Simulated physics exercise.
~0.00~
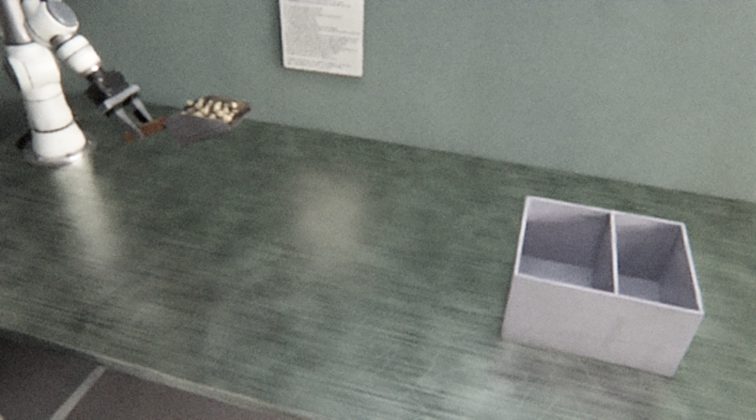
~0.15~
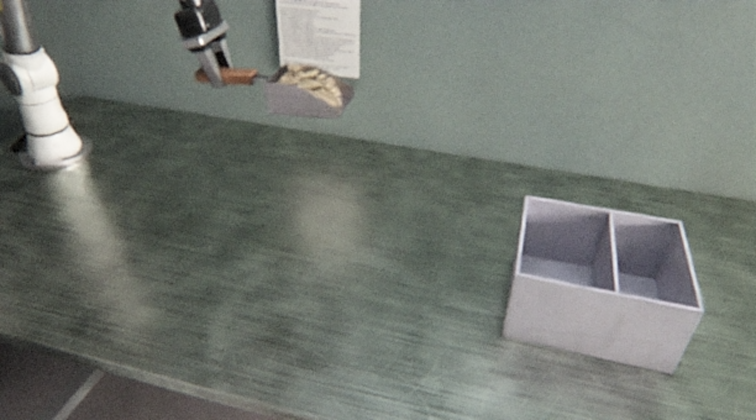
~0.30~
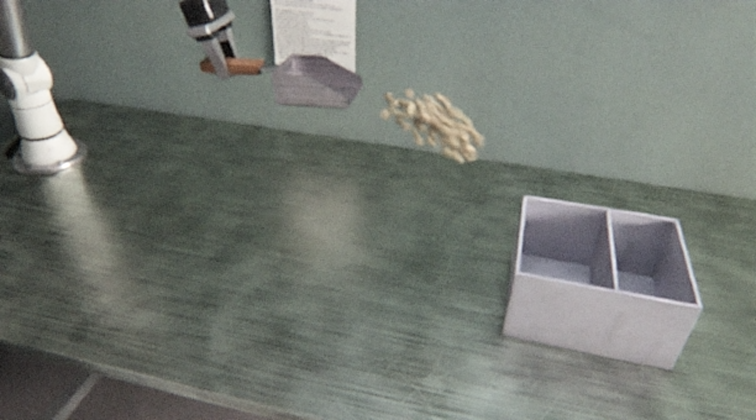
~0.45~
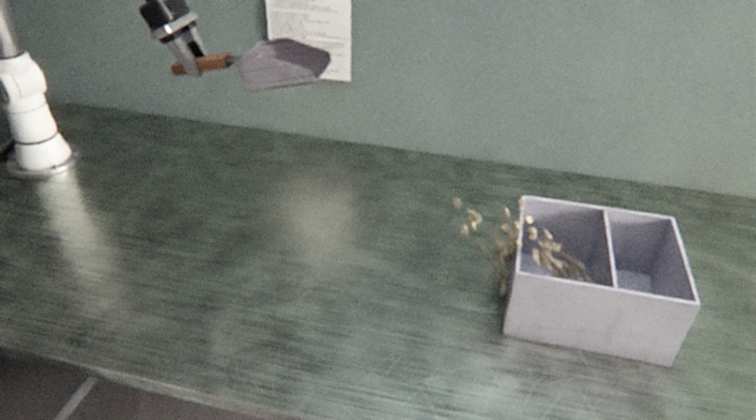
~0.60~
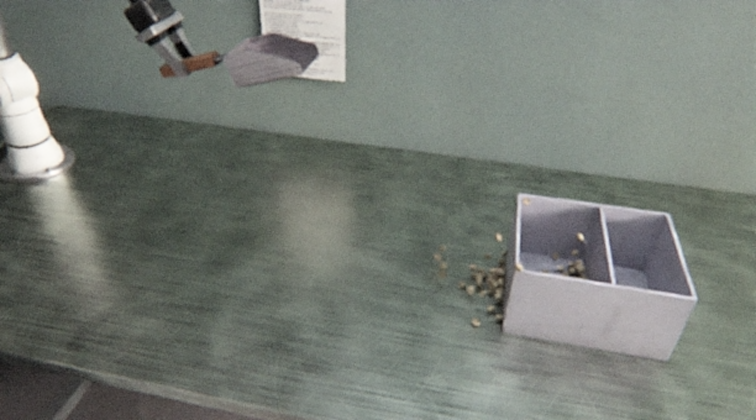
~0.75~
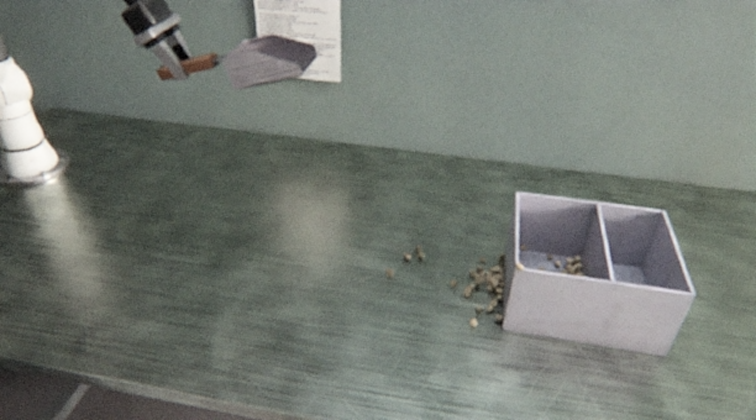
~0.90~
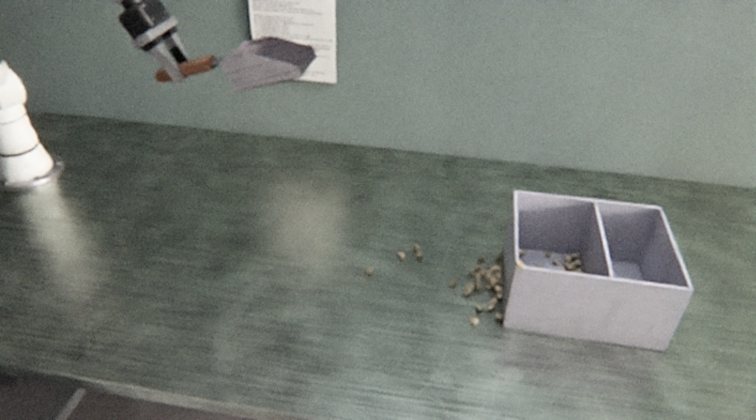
Robot arm swinging a scoop rightward and flinging small pebbles through the air, most landing in a divided bin, others scattering beside it.
